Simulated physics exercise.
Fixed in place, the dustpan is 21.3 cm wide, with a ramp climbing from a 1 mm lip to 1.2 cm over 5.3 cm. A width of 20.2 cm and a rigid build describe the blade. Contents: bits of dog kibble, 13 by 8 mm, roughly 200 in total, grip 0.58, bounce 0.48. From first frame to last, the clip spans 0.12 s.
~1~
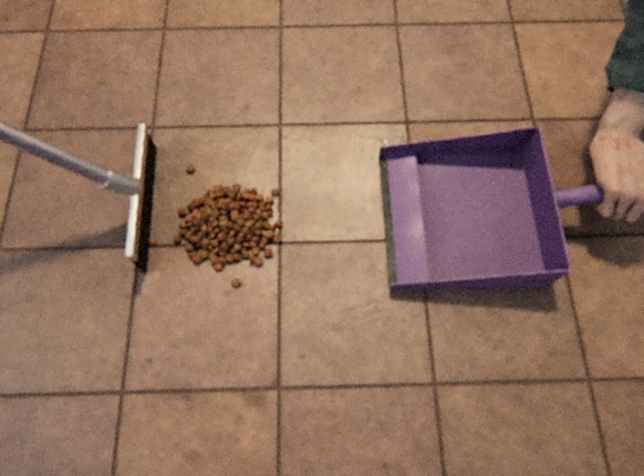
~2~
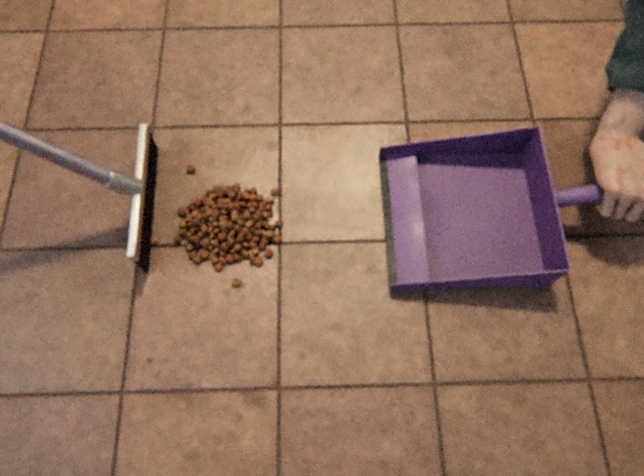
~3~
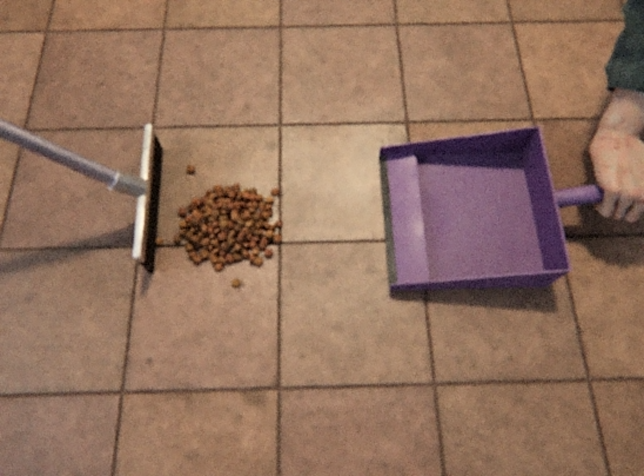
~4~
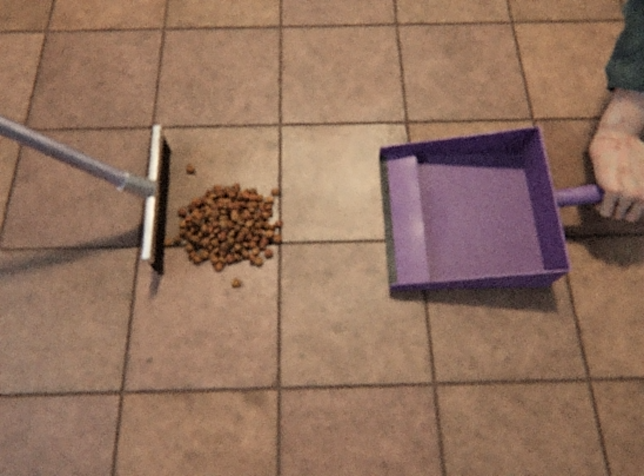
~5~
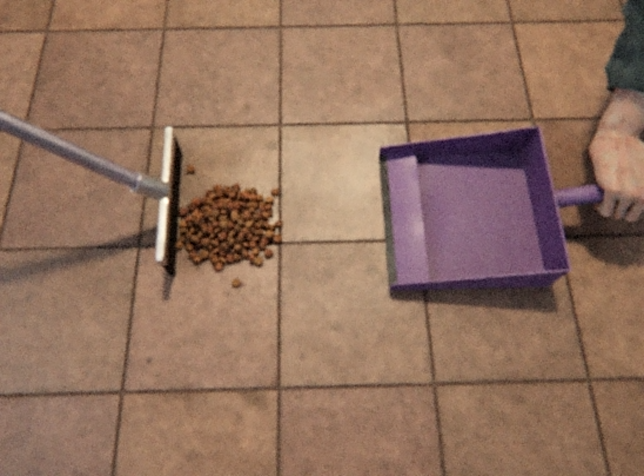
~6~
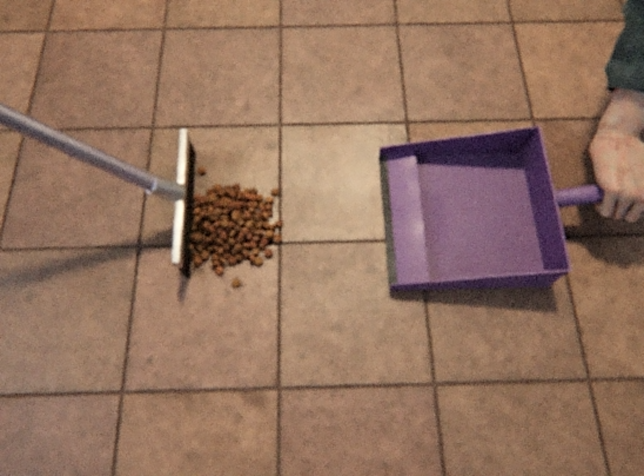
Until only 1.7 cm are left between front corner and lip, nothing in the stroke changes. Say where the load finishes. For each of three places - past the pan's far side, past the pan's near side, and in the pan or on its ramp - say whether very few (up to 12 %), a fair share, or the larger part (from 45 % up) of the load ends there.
Far side: Very few, near side: Very few, pan: The larger part.
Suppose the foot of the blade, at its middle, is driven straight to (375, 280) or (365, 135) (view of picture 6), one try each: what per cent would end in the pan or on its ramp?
Some 45 and 30 per cent.
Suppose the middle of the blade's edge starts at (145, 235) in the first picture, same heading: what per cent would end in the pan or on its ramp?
It would come to about 55 in a hundred.
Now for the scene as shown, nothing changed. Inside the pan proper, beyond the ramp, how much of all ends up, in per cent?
Around 20 percent.
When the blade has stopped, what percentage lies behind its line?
Estimate: Around 5 %.
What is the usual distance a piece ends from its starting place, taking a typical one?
About 26 cm.
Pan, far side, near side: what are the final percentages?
The far side gets 5, the near side 10 and the pan 65.
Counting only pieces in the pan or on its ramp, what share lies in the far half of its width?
About 30 %.
Then, 0.14 s after the last picture, middle of the blade 15 cm from the lip; 0 % over the lip, far side 0 %, near side 0 %.
Then, 0.25 s after the last picture, middle of the blade 5 cm from the lip; 0 % over the lip, far side 0 %, near side 5 %.
Then, 0.49 s after the last picture, middle of the blade 2 cm from the lip; 65 % over the lip, far side 5 %, near side 10 %.
In the end, far side 5 %, near side 10 %, pan 65 %, in front of the lip or behind the blade 25 %.
